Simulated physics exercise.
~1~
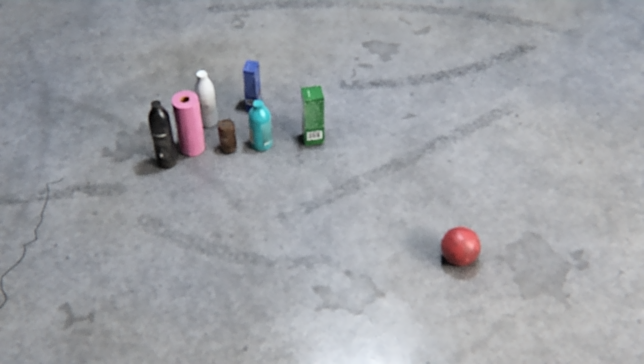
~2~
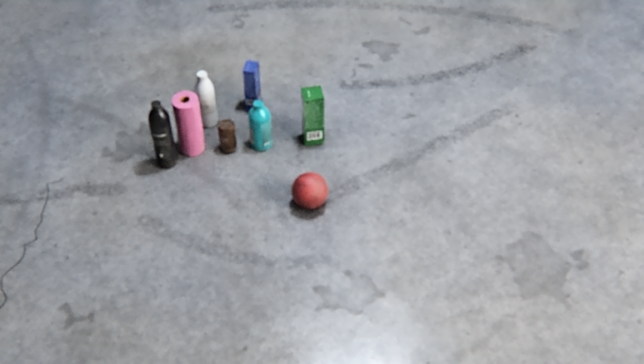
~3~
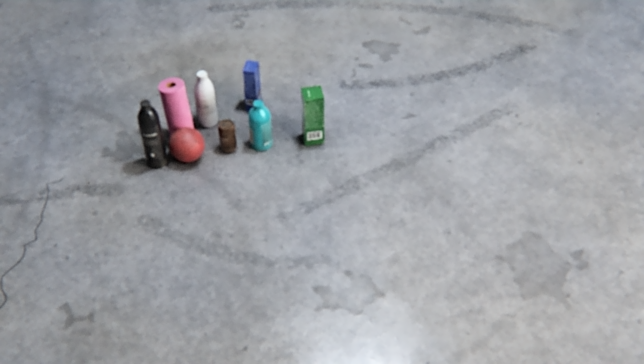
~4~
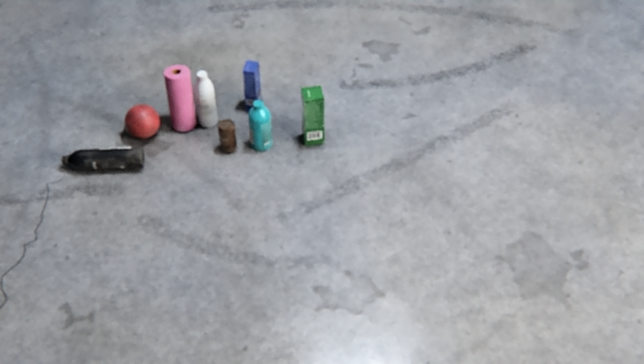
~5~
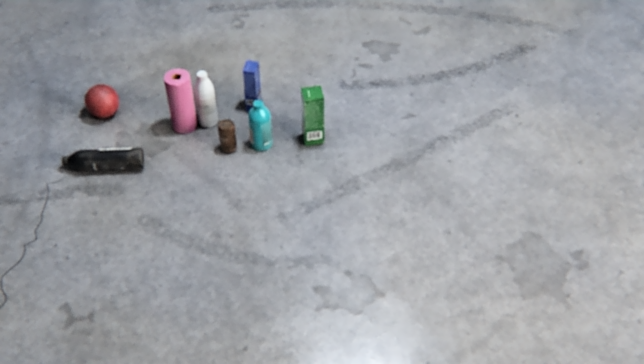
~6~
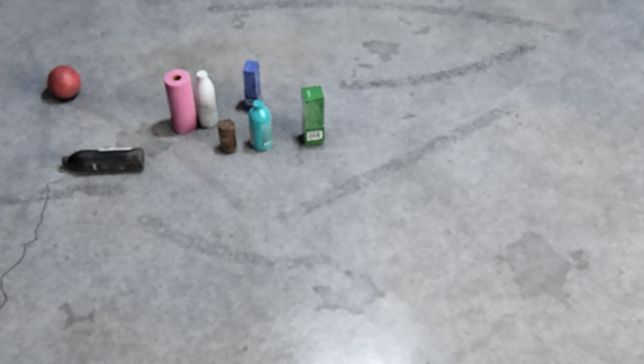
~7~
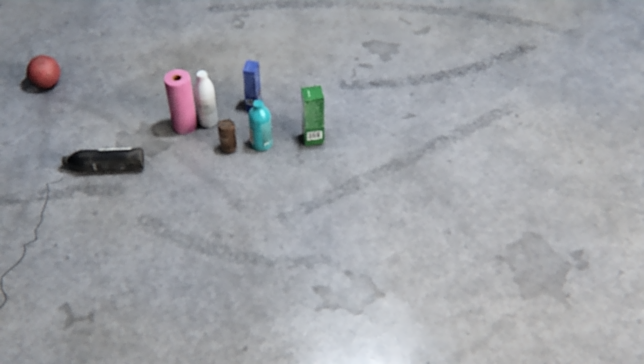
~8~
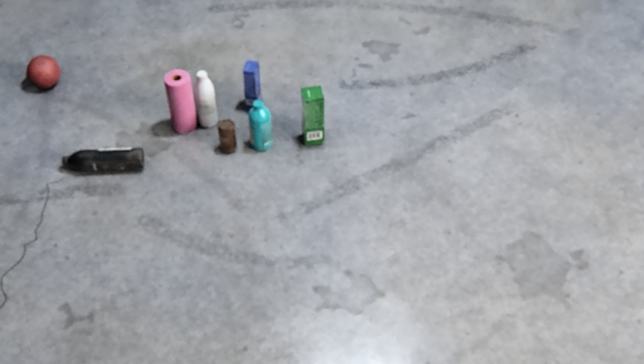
A red ball rolls leftward across a smooth grey concrete floor, seen from above at an angle by a still camera. Ahead of it, at upper left, stand a black bottle, a pink roll, a white bottle, a small brown can, a turquoise bottle, a blue carton and a green carton. The ball passes in front of the can and runs in between the black bottle and the pink roll, tilting both. The black bottle topples onto its side, while the roll shifts back but stays upright. The ball rolls on and stops at the far upper left, the other objects still standing.
